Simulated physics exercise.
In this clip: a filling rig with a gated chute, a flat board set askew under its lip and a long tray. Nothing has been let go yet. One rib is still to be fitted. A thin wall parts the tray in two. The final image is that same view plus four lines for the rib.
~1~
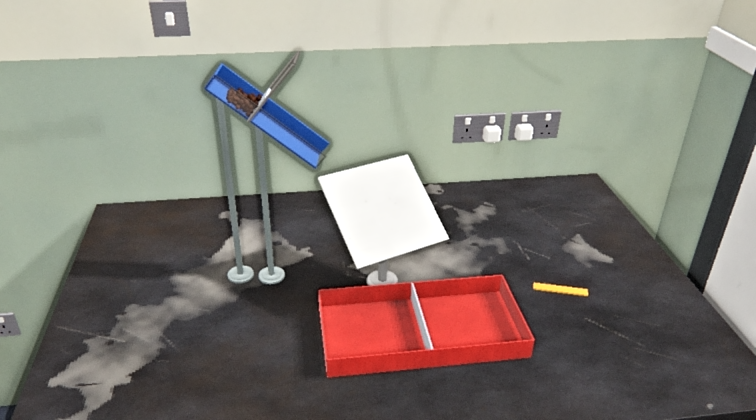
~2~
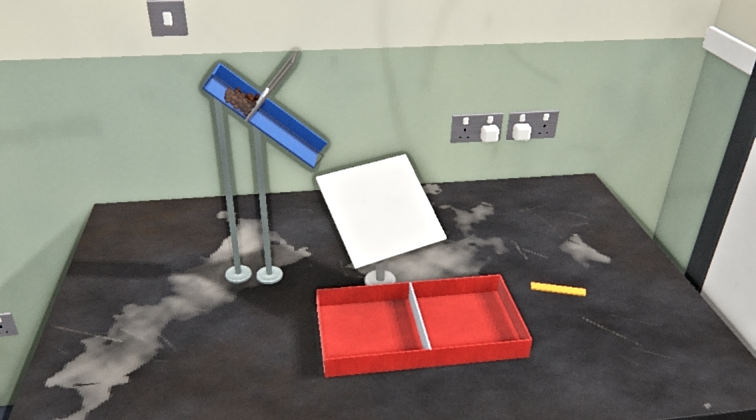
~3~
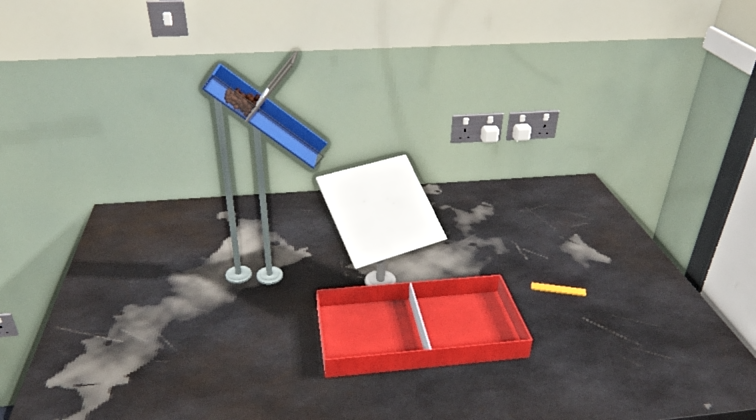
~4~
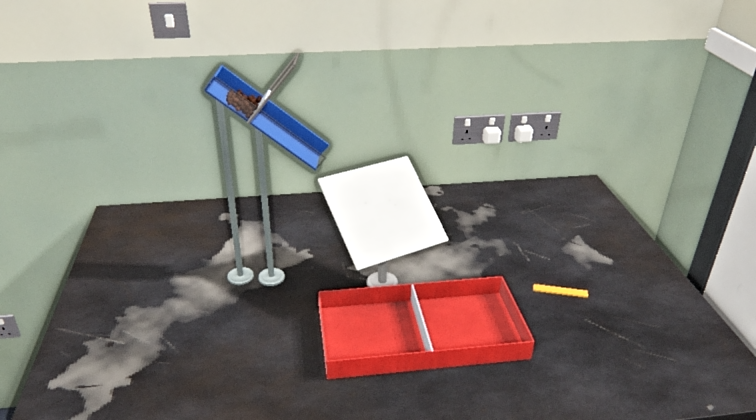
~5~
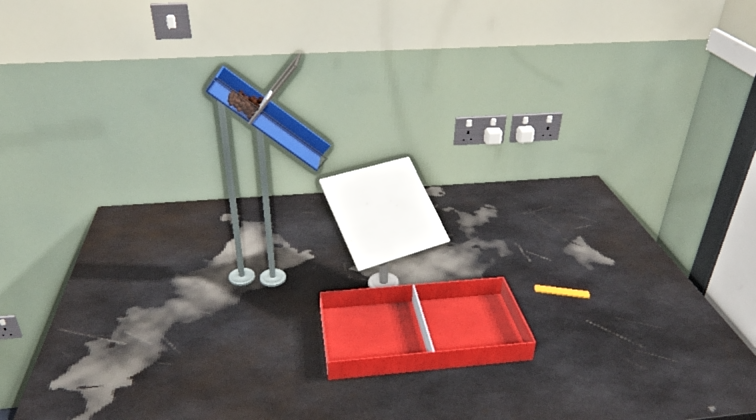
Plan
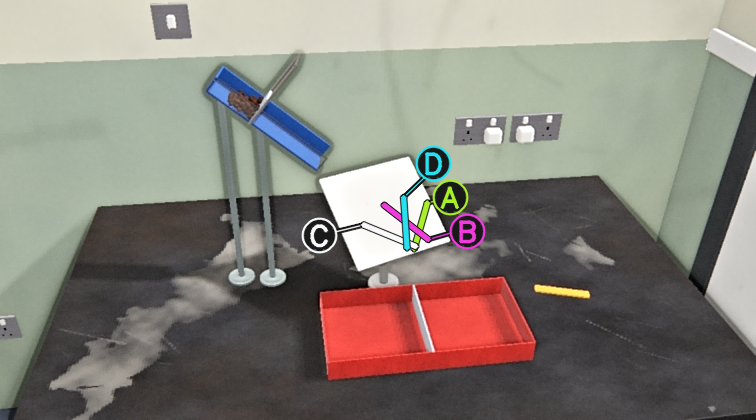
Blue chute on stands holding dark brown berries behind a shut gate, above a tilted white board and divided red tray, all staying still.
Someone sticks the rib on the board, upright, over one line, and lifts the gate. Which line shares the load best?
Take A.
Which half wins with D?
More lands on the left.
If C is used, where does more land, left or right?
More lands on the right.
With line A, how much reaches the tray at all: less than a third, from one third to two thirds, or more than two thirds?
It is more than two thirds.
On the marked copy, line A from (427, 202) to (414, 248); line B from (384, 205) to (428, 239); line C from (363, 224) to (415, 246); line D from (403, 197) to (407, 247).
If A is chosen, of what is caught, about two thirds in the left half, about a third in the right.
If B is chosen, of what is caught, about a quarter in the left half, most in the right.
If C is chosen, of what is caught, a small part in the left half, nearly all in the right.
If D is chosen, of what is caught, most in the left half, about a quarter in the right.
